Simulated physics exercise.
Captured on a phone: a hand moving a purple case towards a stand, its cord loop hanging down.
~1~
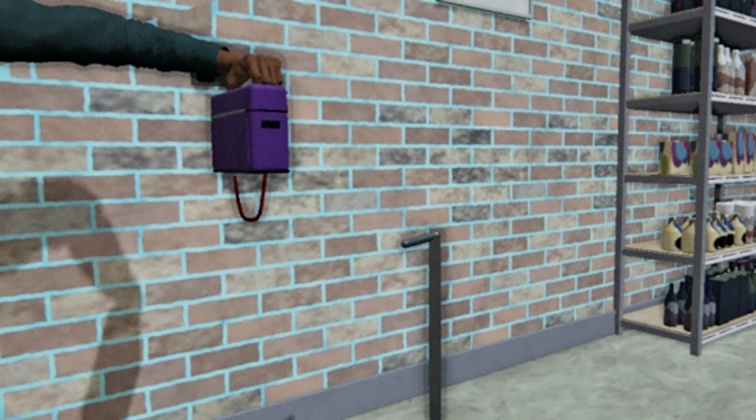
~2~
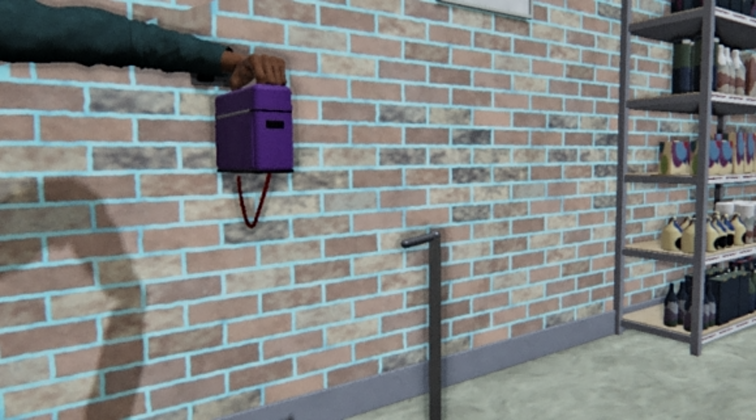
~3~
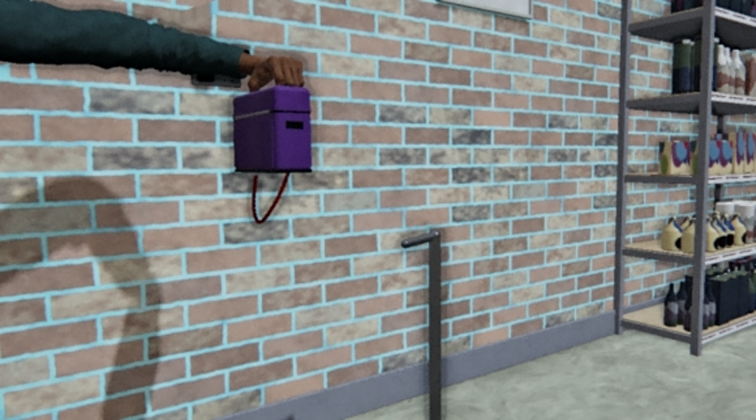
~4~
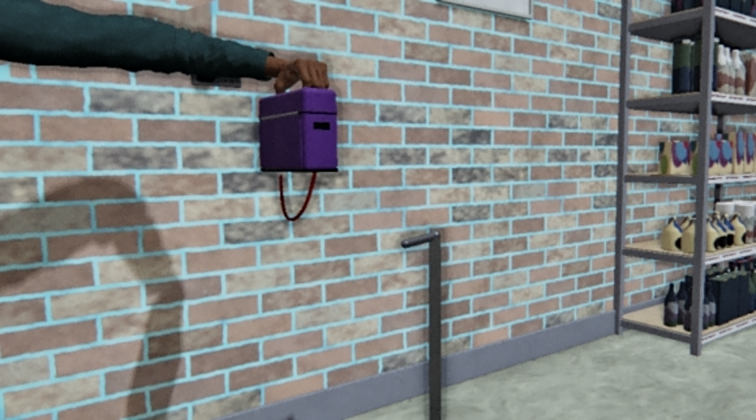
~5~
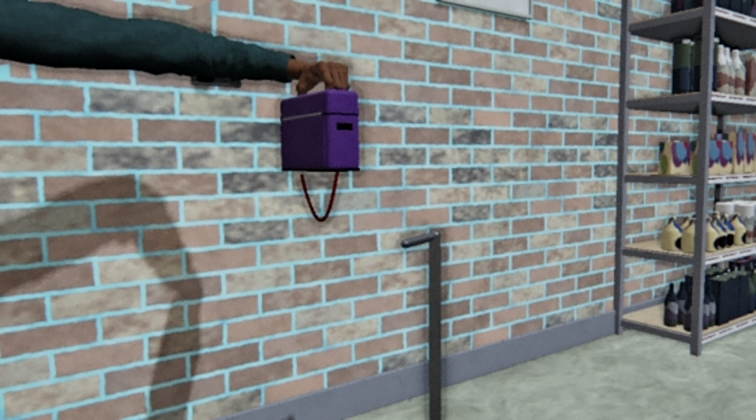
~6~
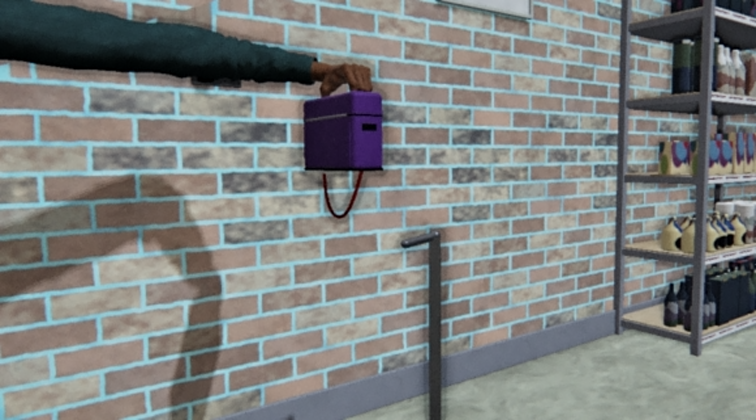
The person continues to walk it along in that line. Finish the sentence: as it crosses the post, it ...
... carries on clear.
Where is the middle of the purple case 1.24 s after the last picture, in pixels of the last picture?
It should be centred somewhere close to (488, 137).
Then, 0.56 s later than the last view, case over the post near (414, 135).
Then, 1.24 s later than the last view, case past the post near (488, 137).
Finally, case past the post near (526, 138). The purple case passes clear.
